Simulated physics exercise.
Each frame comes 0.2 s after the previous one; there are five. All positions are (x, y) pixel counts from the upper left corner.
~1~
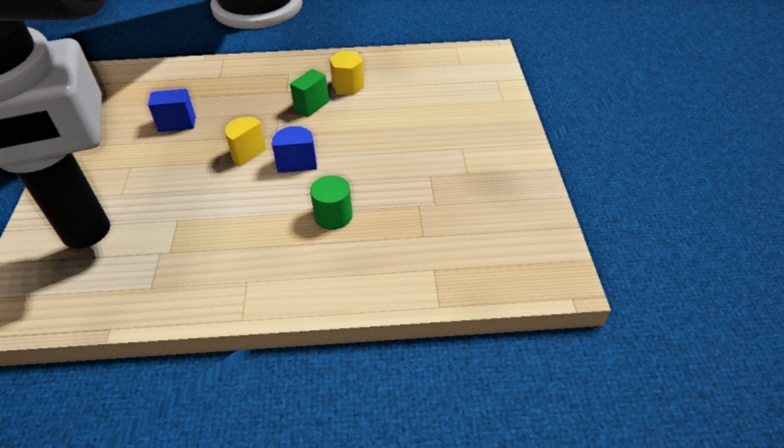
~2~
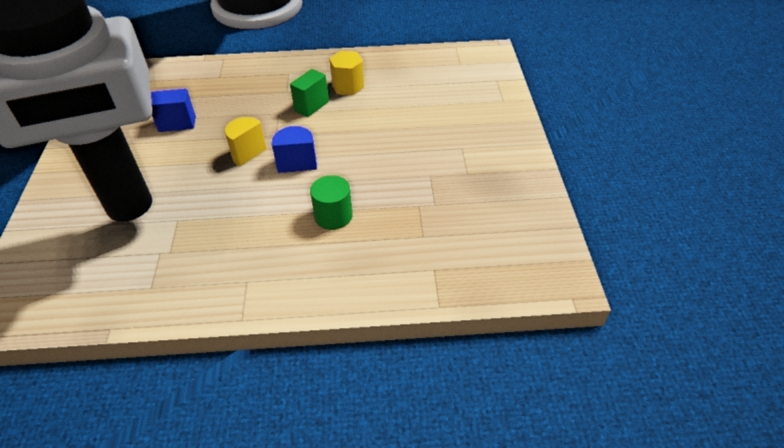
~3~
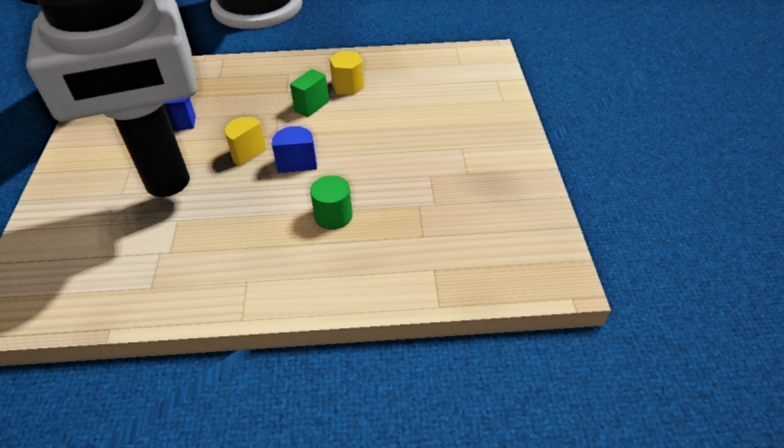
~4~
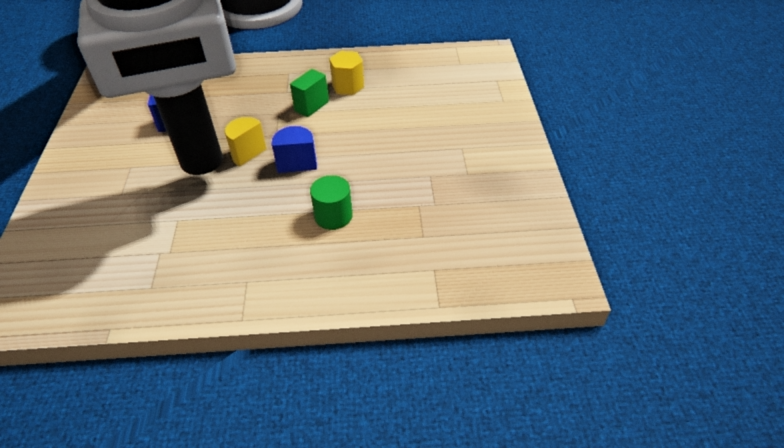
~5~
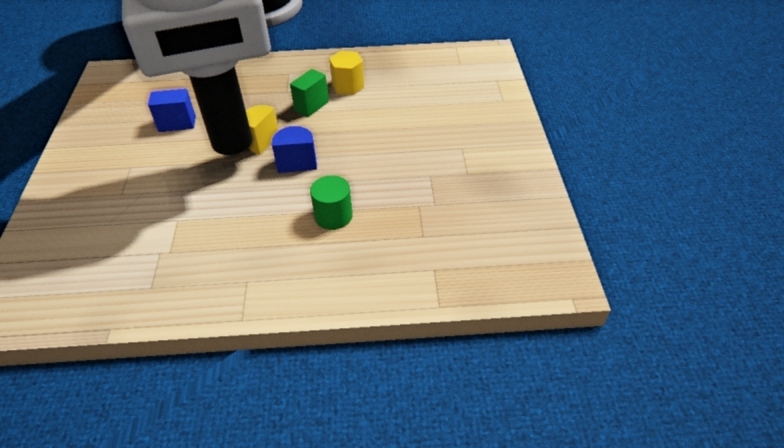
A robot arm slides its black tool up and right, nudging the yellow D-shaped block.
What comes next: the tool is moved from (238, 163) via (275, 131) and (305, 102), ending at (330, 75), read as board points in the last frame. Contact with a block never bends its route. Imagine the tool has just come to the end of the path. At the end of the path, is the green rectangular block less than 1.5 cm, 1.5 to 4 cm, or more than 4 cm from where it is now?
I'd go with over 4 cm for this block.
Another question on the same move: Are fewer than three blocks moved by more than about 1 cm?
Answer: No.
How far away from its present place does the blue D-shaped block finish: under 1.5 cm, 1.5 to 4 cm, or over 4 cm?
Goes under 1.5 cm.
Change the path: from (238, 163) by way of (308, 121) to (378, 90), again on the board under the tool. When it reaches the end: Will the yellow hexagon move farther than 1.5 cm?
In short: Yes.
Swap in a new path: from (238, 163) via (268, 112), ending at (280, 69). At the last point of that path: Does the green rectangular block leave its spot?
That would be a yes.
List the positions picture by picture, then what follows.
In the first picture, tip of the tool at (86, 231), middles of tops, yellow D-shaped block at (240, 126), blue D-shaped block at (292, 136), green rectangular block at (308, 79), yellow hexagon at (346, 59).
In the second picture, tool at (130, 206), nothing pushed.
In the third picture, tool at (168, 182), nothing pushed.
In the fourth picture, tool at (202, 161), nothing pushed.
In the fifth picture, tool at (232, 142), yellow D-shaped block at (256, 115), blue D-shaped block at (292, 136), green rectangular block at (308, 79), yellow hexagon at (346, 59).
On the path given first. One third of the way, tool at (271, 111); yellow D-shaped block at (284, 84), turned 35° anticlockwise; green rectangular block at (312, 74), turned 30° clockwise.
Two thirds of the way, tool at (303, 81); yellow D-shaped block at (293, 58), turned 100° anticlockwise; green rectangular block at (324, 59); yellow hexagon at (351, 58).
At the end, tool at (327, 55); yellow D-shaped block at (296, 47), turned 180° anticlockwise; blue D-shaped block unmoved; green rectangular block at (348, 37), turned 110° clockwise; yellow hexagon at (374, 46), turned 50° clockwise.
